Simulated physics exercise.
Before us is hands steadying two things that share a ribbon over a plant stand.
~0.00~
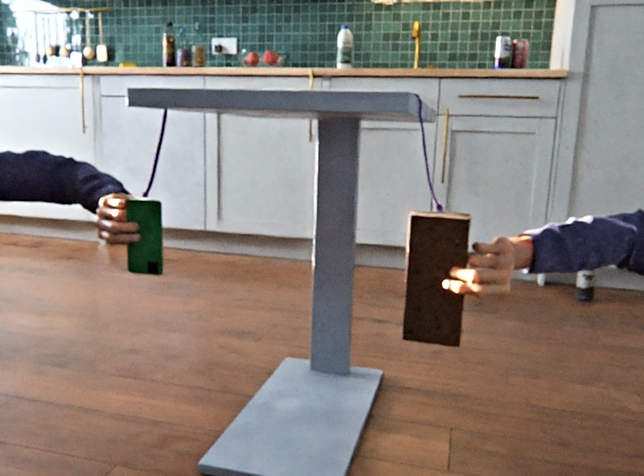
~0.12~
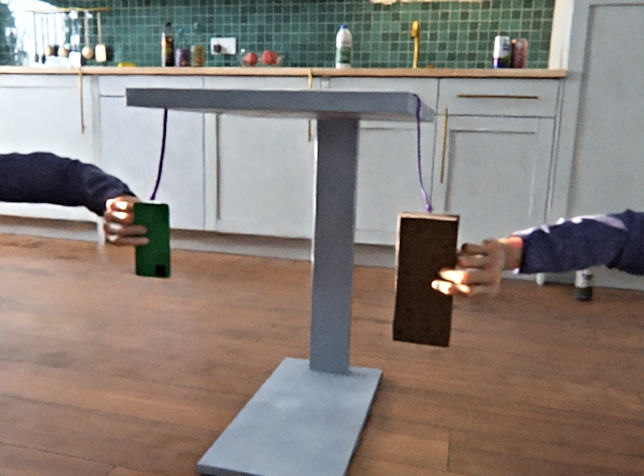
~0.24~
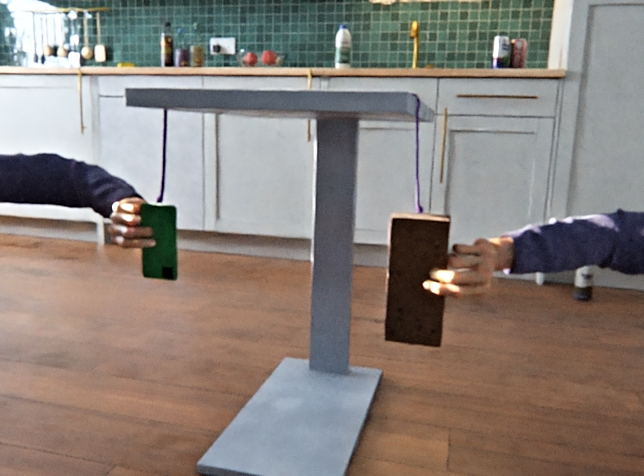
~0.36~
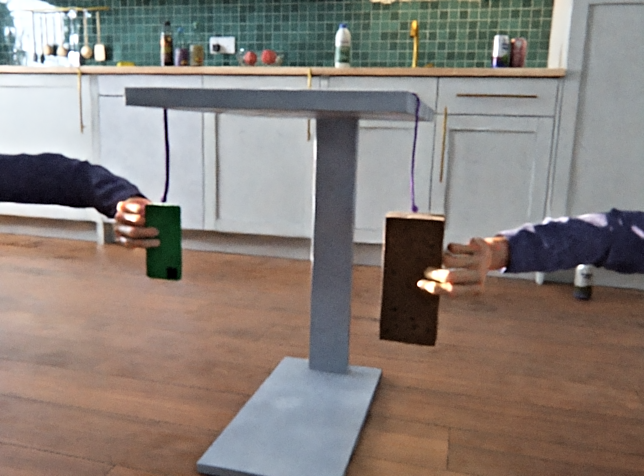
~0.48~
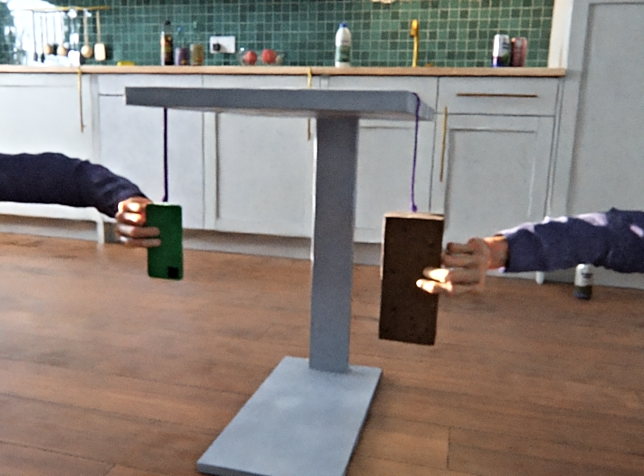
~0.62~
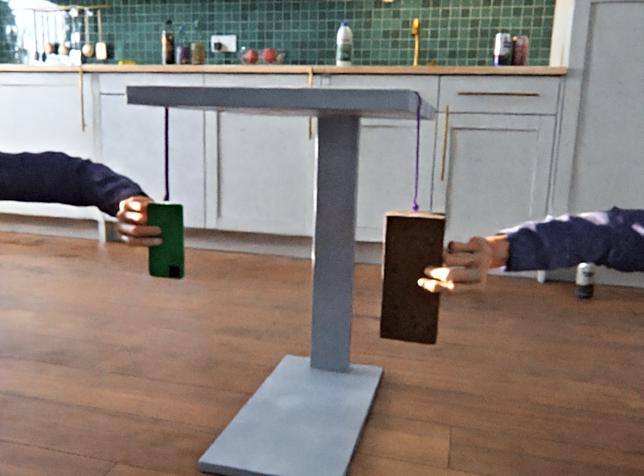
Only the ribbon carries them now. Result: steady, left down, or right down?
Watch this: It heads off rightwards.
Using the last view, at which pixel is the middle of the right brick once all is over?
Its centre point lies at (389, 425).
After 1.10 s, left phone pulled up onto the top; right brick lower near (400, 412).
After 1.60 s, left phone down on the floor; right brick down on the floor near (397, 425).
After 2.10 s, left phone down on the floor; right brick down on the floor near (389, 426).
In the end, left phone down on the floor; right brick down on the floor near (389, 426). The ribbon runs down on the right.
